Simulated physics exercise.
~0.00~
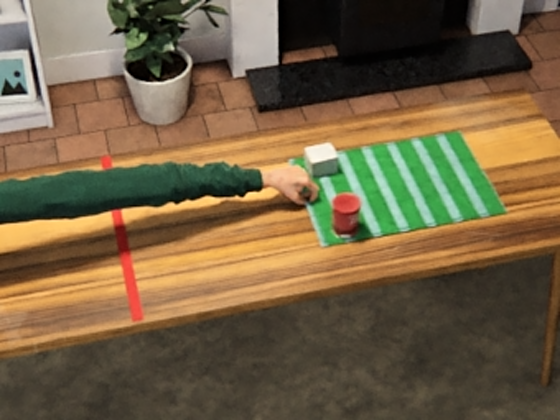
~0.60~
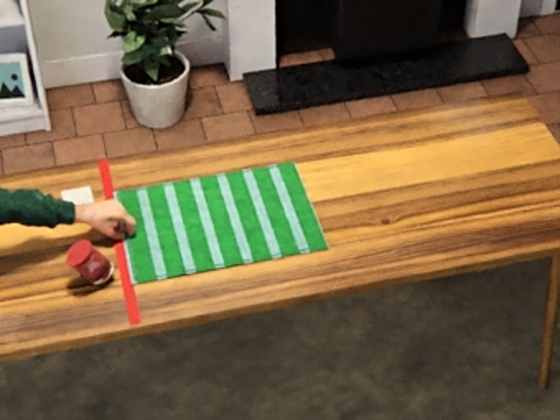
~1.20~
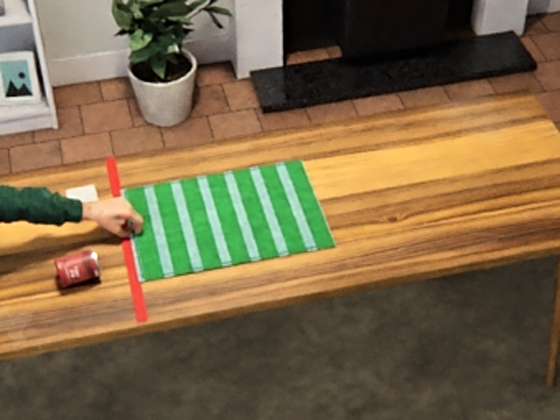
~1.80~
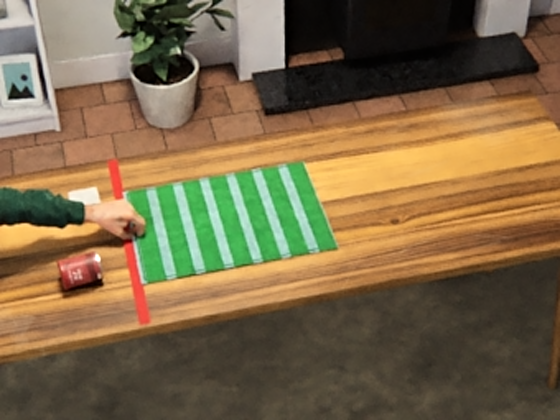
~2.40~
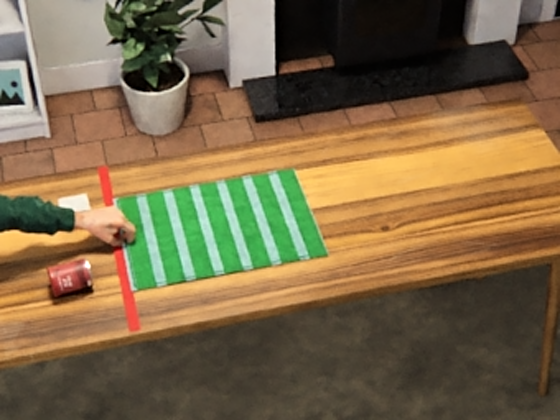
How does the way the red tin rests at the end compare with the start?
The red tin stands upright on the green towel at the start, but at the end it lies on its side on the table.
